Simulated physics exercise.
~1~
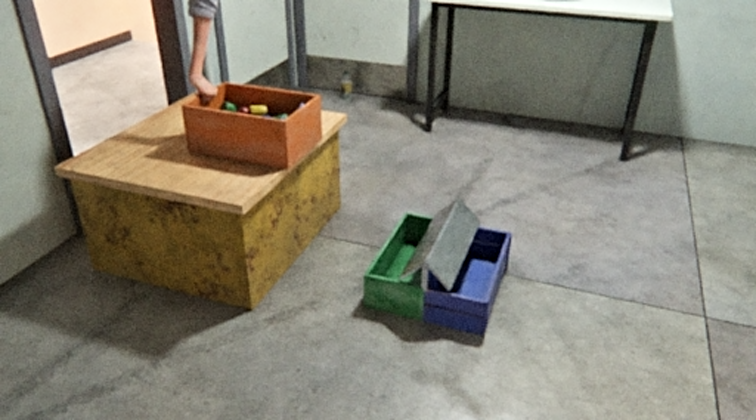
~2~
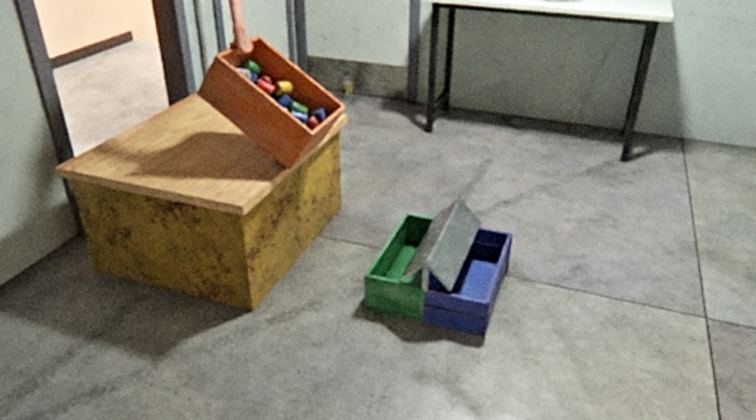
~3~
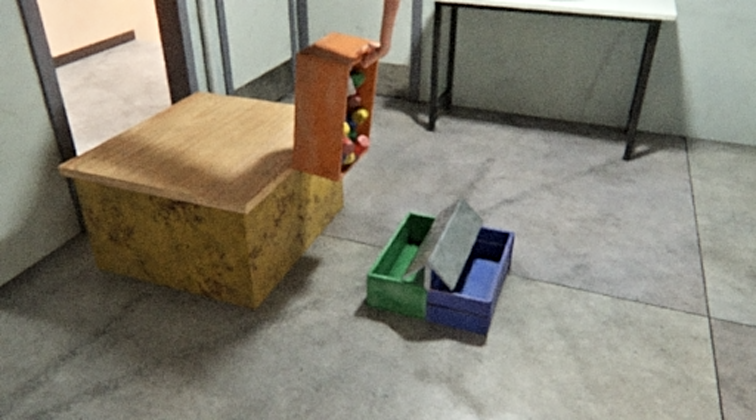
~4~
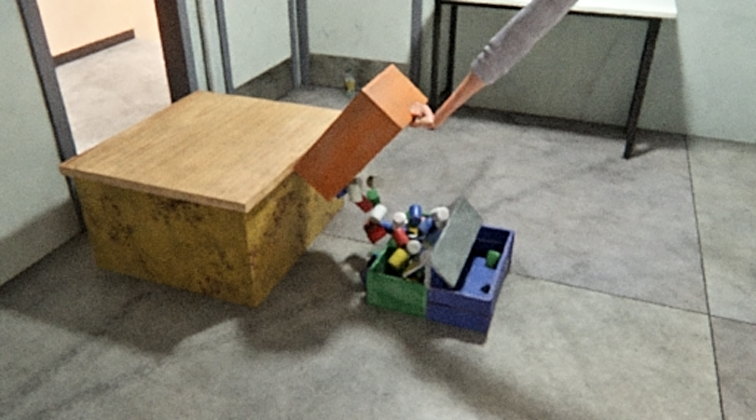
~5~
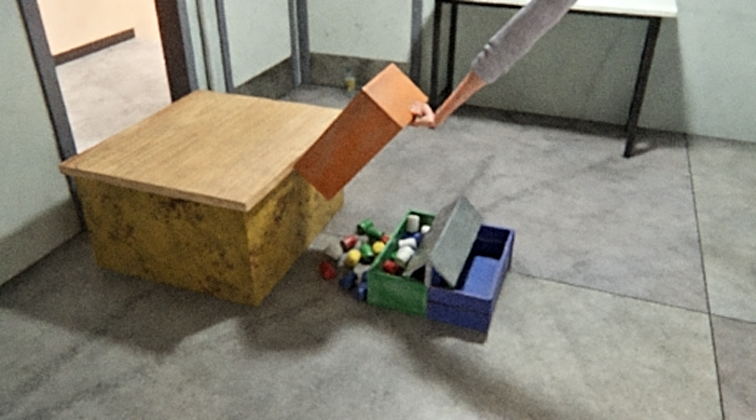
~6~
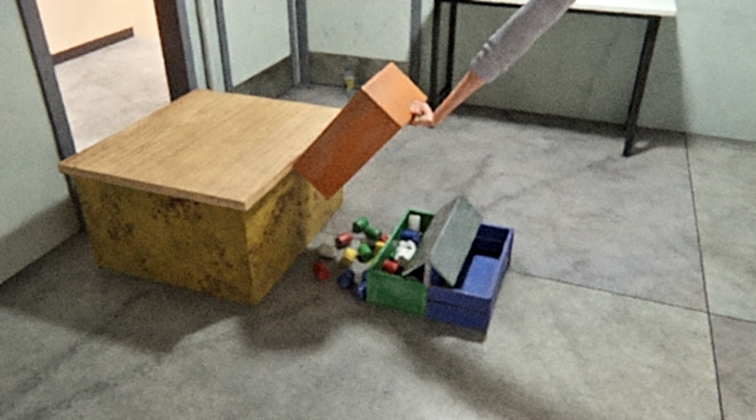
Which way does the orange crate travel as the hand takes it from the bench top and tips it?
The orange crate moves to the right, away from the bench top and towards the bins on the floor.
Orange crate lifted off a bench and tipped by hand, spilling colourful jars into a green bin and onto the floor.
